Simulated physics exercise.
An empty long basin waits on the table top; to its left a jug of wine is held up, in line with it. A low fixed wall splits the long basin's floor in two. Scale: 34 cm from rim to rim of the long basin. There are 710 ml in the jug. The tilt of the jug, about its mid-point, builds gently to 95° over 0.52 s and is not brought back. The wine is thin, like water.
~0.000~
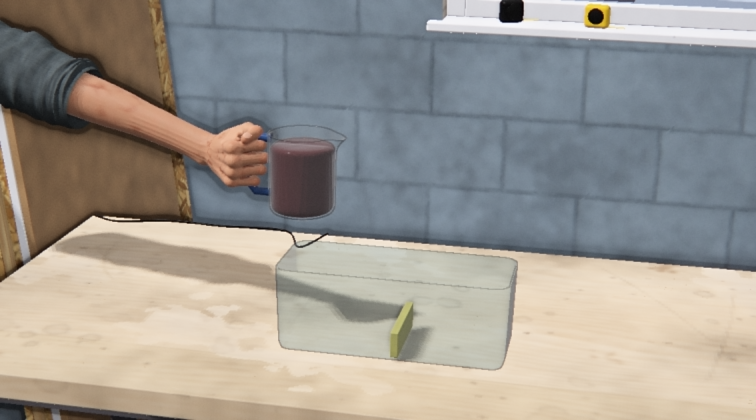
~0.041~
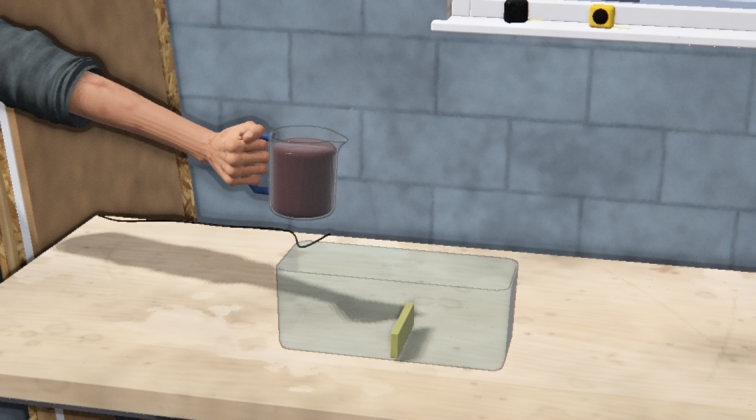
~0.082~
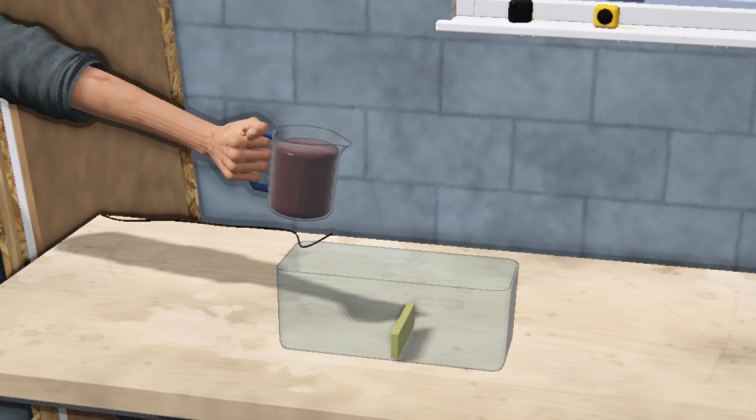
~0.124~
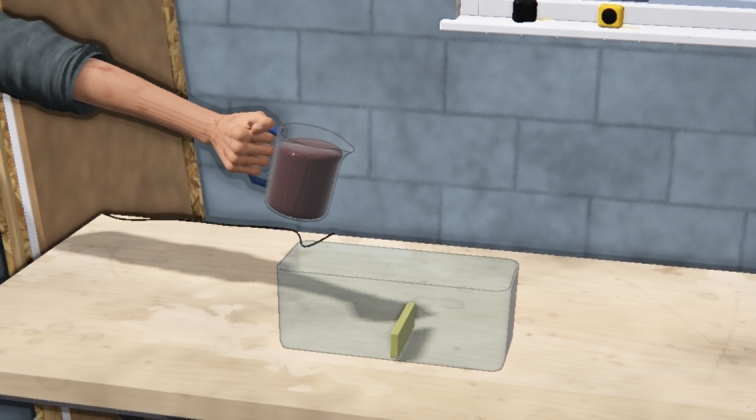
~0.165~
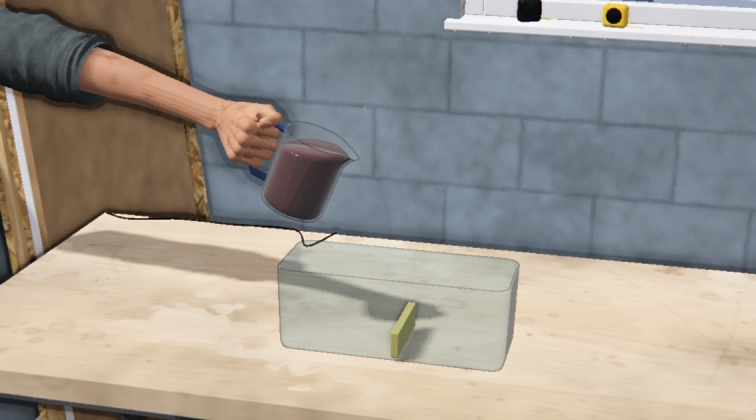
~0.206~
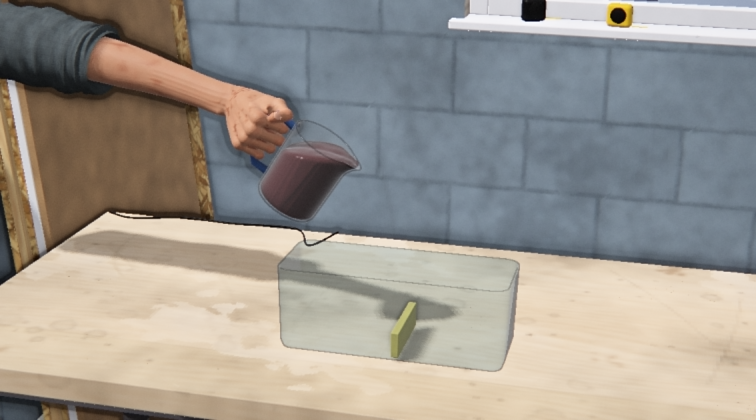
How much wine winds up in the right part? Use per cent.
The far part has some 31 per cent.
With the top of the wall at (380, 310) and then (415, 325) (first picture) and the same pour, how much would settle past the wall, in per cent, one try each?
First 85, then 15 per cent.
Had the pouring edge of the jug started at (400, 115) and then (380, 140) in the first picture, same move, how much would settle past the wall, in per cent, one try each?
In turn about 90 and 90 per cent.
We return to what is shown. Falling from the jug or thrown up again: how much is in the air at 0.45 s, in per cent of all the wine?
Near 24 in a hundred.
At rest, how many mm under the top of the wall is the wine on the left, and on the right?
Some 18 mm on the left and 28 mm on the right.
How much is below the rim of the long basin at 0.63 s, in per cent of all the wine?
Near 56 in a hundred.
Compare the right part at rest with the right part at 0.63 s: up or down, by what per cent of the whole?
The share moves up, by some 16 per cent.
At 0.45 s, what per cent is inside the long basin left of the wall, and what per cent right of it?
Near 10 on the left, 3 on the right.
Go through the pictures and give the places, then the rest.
In the first frame, it leans 0°; its right rim is at (346, 138); the wine meets the walls at (272, 143) and (336, 147); the long basin's rim runs from (286, 255) to (514, 275); the wall's top is at (402, 318).
In the second frame, it leans 1°; its right rim is at (348, 140); the wine meets the walls at (274, 142) and (337, 148).
In the third frame, it leans 6°; its right rim is at (351, 144); the wine meets the walls at (277, 142) and (340, 150).
In the fourth frame, it leans 13°; its right rim is at (355, 150); the wine meets the walls at (280, 143) and (344, 152).
In the fifth frame, it leans 22°; its right rim is at (359, 158); the wine meets the walls at (278, 151) and (351, 155).
In the sixth frame, it leans 32°; its right rim is at (361, 169); the wine meets the walls at (276, 159) and (357, 160).
After 0.45 s the tilt is 91° and 63 per cent is still to pour, 9 is left of the wall and 3 right of it.
After 0.63 s the tilt is 95° and 26 per cent is still to pour, 41 is left of the wall and 15 right of it.
After 0.82 s the tilt is 95° and 10 per cent is still to pour, 54 is left of the wall and 29 right of it.
After 1.02 s the tilt is 95° and 4 per cent is still to pour, 63 is left of the wall and 30 right of it.
In the end 68 per cent lies left of the wall, 31 right of it and 1 outside.
